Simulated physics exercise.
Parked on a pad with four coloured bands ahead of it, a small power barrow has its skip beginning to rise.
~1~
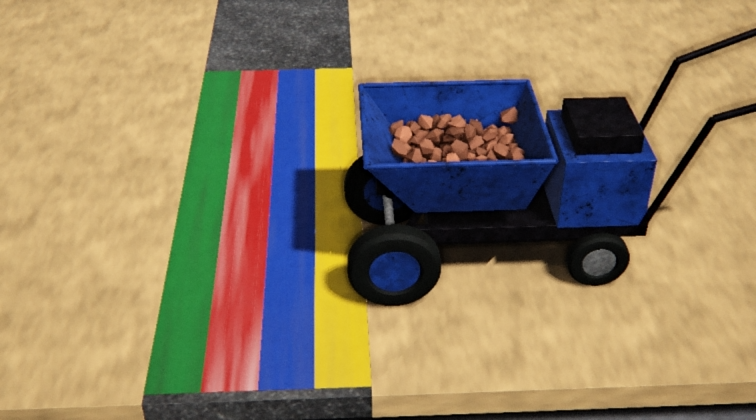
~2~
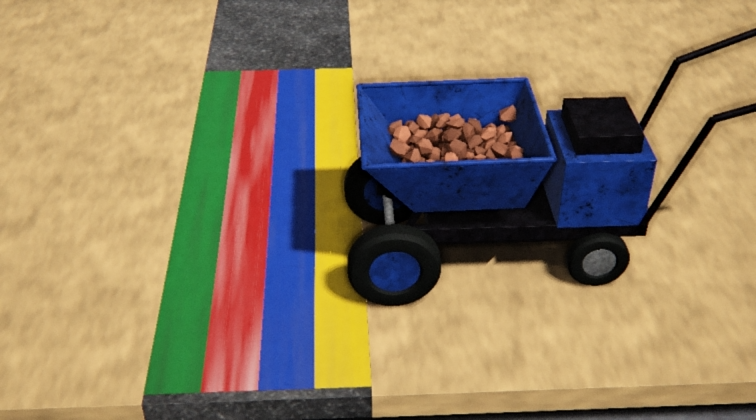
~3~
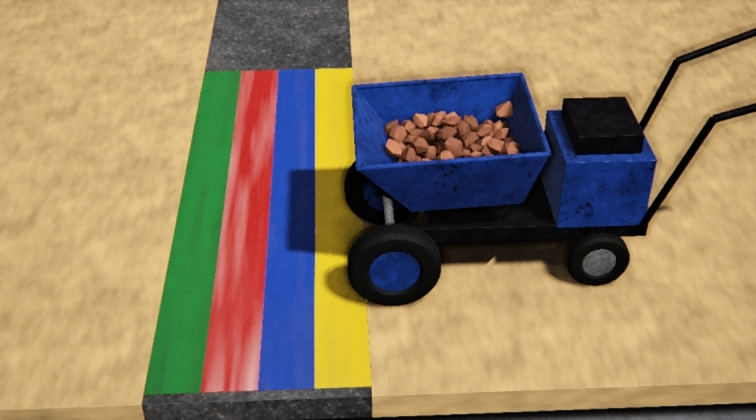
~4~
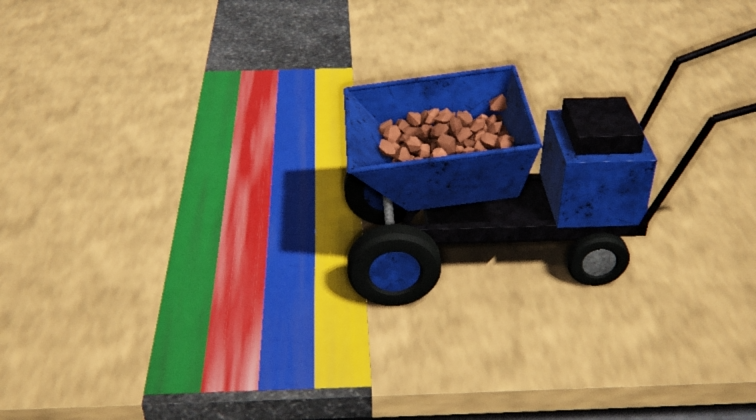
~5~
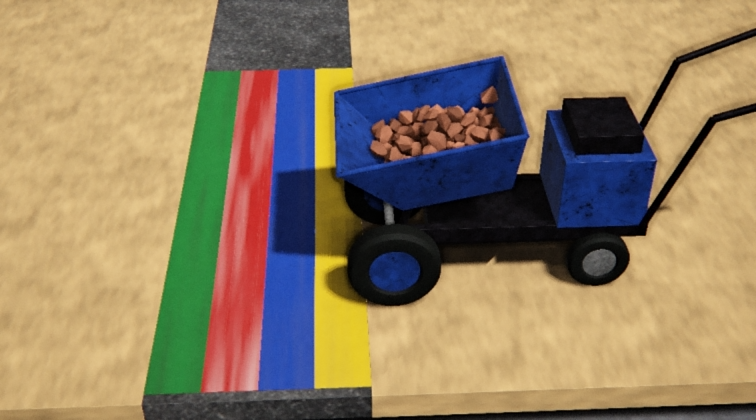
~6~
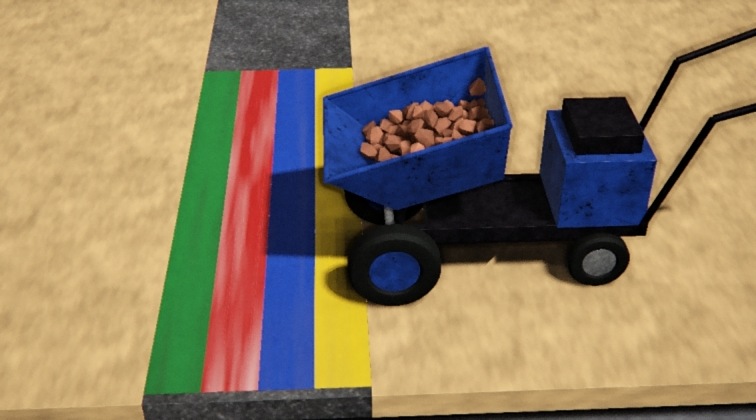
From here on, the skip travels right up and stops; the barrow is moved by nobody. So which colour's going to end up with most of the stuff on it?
Most of it lands on red.
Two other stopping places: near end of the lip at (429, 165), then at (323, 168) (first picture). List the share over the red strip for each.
Estimates, in order: 20 % then 20 %.
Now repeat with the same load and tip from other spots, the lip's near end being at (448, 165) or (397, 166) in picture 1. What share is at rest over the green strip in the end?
First some 0, then 10 per cent.
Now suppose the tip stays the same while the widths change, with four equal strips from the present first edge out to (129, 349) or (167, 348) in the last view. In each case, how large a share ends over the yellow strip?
Shares: Near 0 %; near 0 %.
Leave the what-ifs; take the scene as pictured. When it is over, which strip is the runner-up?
That would be the strip in green.
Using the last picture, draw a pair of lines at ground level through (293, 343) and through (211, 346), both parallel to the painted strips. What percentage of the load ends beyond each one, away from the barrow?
Some 100 and some 40 per cent, respectively.
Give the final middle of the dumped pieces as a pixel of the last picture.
Roughly at pixel (233, 257).
Shortly afterwards, skip tipped steeply; the whole lot in the skip.
Next, skip tipped right over; the bulk in the skip; near a quarter over the red strip; only a few over the green strip.
Some moments later, skip tipped right over; only a few in the skip; a little over the blue strip; near two thirds over the red strip; near a quarter over the green strip; a little off the paint.
In the end, skip tipped right over; only a few in the skip; none at all over the yellow strip; a little over the blue strip; near half over the red strip; near a quarter over the green strip; a little off the paint.
